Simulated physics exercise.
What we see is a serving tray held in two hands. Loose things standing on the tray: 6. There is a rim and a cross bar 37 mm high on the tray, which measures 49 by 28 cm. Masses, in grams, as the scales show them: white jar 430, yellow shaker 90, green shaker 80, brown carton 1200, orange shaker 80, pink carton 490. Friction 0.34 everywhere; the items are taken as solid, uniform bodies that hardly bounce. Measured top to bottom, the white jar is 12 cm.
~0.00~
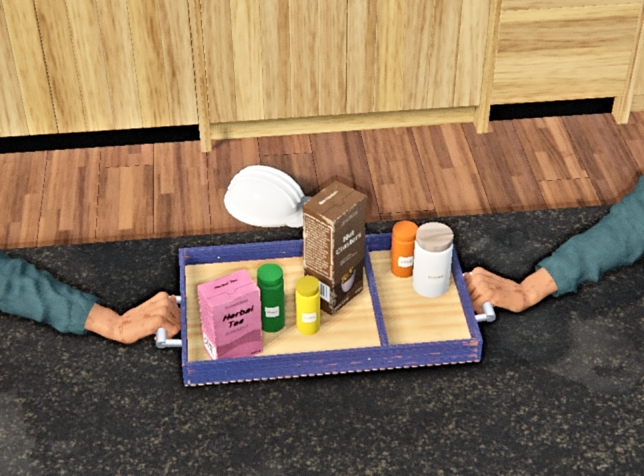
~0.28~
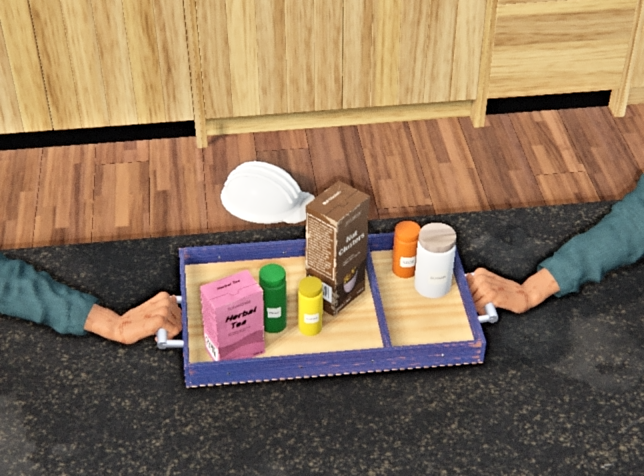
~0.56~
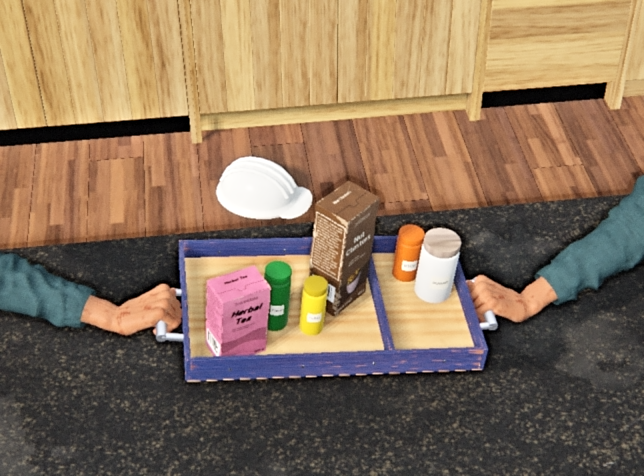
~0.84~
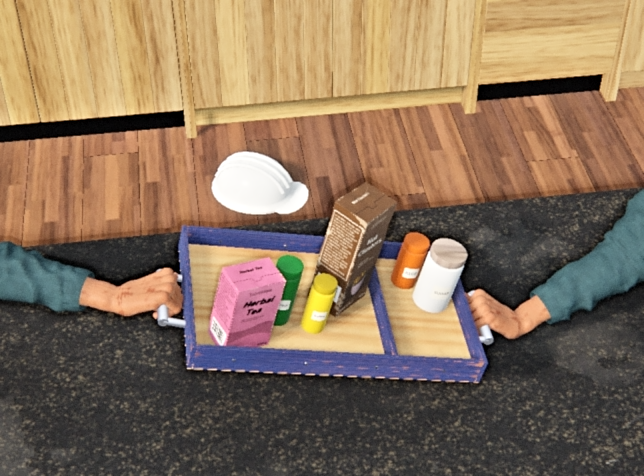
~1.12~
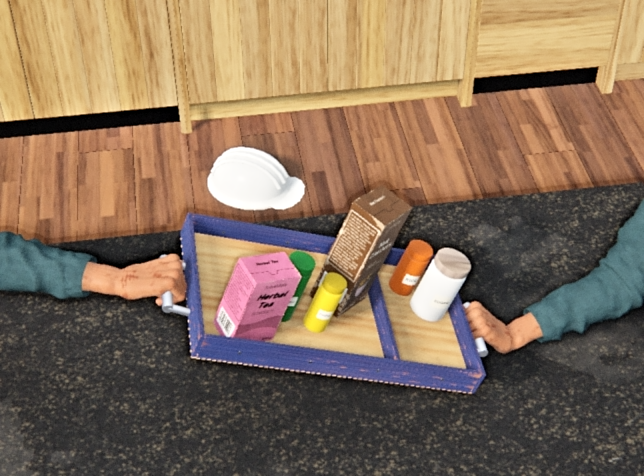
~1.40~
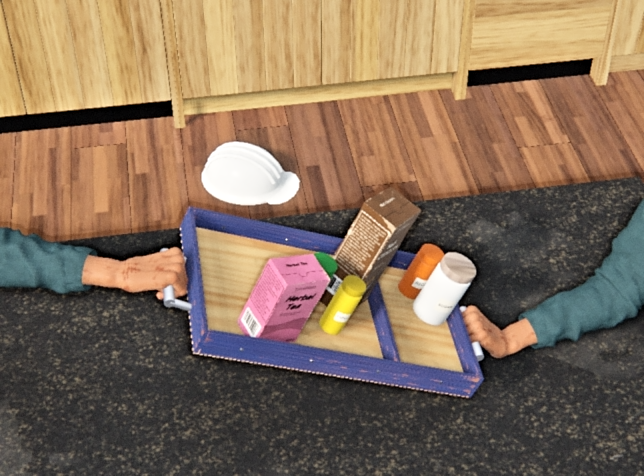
The video shows two hands holding a blue-rimmed tray of cartons, shakers and a white jar, first level, then tilting steadily with its right edge down, as the items lean rightward and the yellow shaker shifts slightly right.
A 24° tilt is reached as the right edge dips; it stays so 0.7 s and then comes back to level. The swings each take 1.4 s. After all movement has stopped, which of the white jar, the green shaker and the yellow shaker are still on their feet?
My prediction: My guess is the white jar weathers it; my guess is the green shaker weathers it; my guess is the yellow shaker weathers it.
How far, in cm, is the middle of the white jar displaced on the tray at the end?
Around 1 centimetres.
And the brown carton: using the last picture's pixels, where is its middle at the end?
You'll see it about at (341, 247) in the last picture.
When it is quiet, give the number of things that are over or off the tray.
The count comes out at 0.
By 1.50 s, tray at 24°, right edge down; green shaker 6 cm from its spot near (325, 291); yellow shaker 5 cm from its spot near (356, 309); pink carton 7 cm from its spot.
By 1.60 s, tray at 24°, right edge down; green shaker 9 cm from its spot near (342, 295); yellow shaker 8 cm from its spot near (372, 315); pink carton 11 cm from its spot.
By 2.90 s, tray at 12°, right edge down; yellow shaker 10 cm from its spot near (378, 313); green shaker 9 cm from its spot near (336, 295); pink carton 12 cm from its spot.
When it is over (4.1 s), not toppled but over 5 cm from the start, yellow shaker, green shaker, orange shaker and pink carton; the other 2 within 5 cm of the start. In the last view, white jar near (444, 253), green shaker near (328, 296).
